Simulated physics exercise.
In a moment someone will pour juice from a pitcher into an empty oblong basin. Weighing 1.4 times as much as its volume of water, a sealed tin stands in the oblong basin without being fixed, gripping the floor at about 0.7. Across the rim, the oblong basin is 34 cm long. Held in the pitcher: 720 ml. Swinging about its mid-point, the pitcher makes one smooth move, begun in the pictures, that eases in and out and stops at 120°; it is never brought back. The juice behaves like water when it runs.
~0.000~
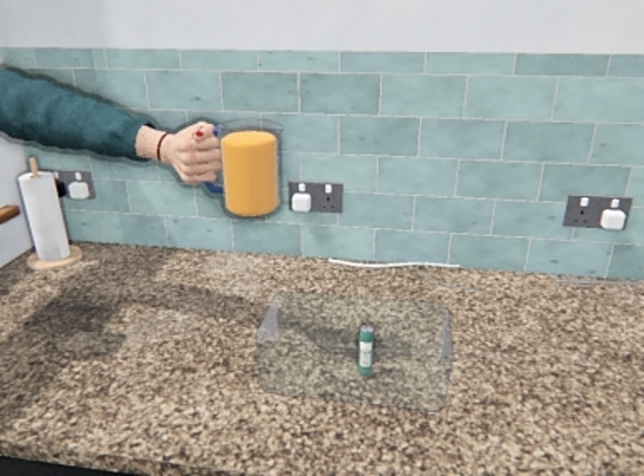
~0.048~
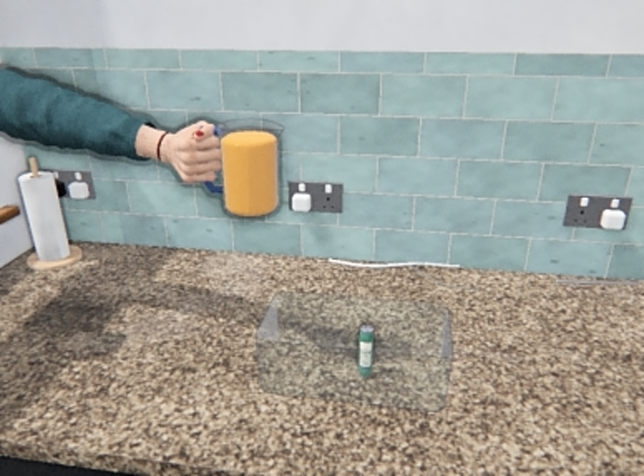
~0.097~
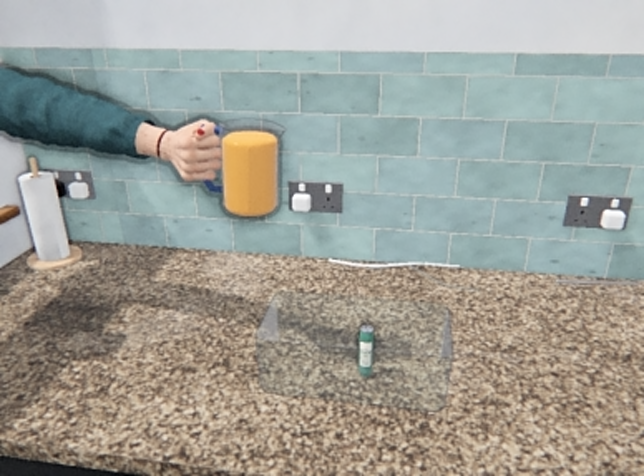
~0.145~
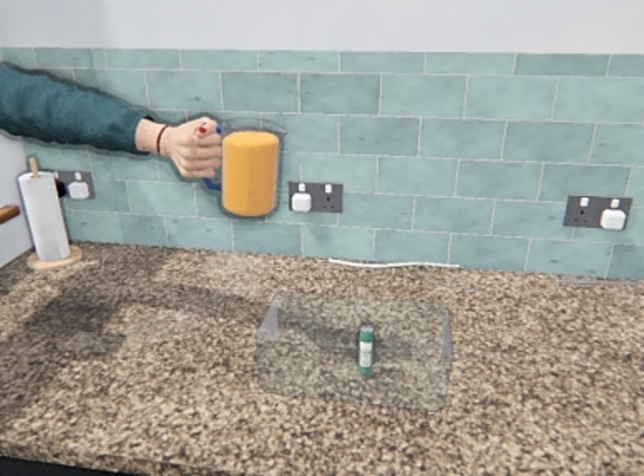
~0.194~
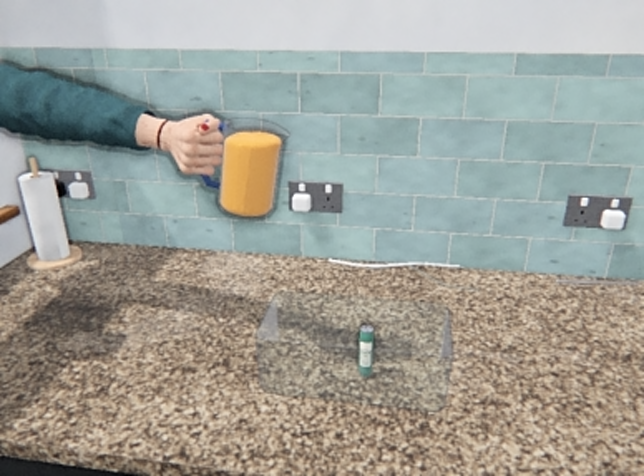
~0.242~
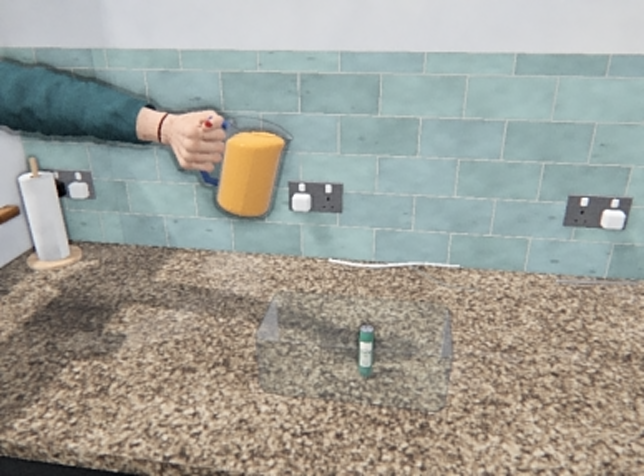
A pitcher of orange juice, gripped by a hand in a dark teal sleeve, hangs upright and nearly still above a speckled counter. The hand then tilts it slightly to the right, gradually at first and then a little faster, while the clear basin and small tin below stay put.
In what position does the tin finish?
It finishes knocked over.
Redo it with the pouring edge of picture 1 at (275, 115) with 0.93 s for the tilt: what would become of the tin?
It tumbles.
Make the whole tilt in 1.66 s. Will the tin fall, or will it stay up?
Result: Tin tipped over.
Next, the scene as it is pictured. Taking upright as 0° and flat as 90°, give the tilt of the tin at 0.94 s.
It tilts roughly 70° from upright.
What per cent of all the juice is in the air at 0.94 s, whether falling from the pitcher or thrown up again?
Near 40 percent.
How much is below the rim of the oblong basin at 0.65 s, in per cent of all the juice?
Around 1 percent.
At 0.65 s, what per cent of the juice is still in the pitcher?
Roughly 82 per cent.
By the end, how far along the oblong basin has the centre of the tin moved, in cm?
Shift of tin centre: Approx. 9.0 cm.
Then, 0.65 s in, the tilt is 77° and 82 per cent is still to pour; the tin stands where it began.
Then, 0.94 s in, the tilt is 115° and 23 per cent is still to pour; the tin lies on its side.
Then, 1.25 s in, the tilt is 120° and 0 per cent is still to pour; the tin lies on its side.
Then, 1.59 s in, the tilt is 120° and 0 per cent is still to pour; the tin lies on its side.
Finally, the tin lies on its side.
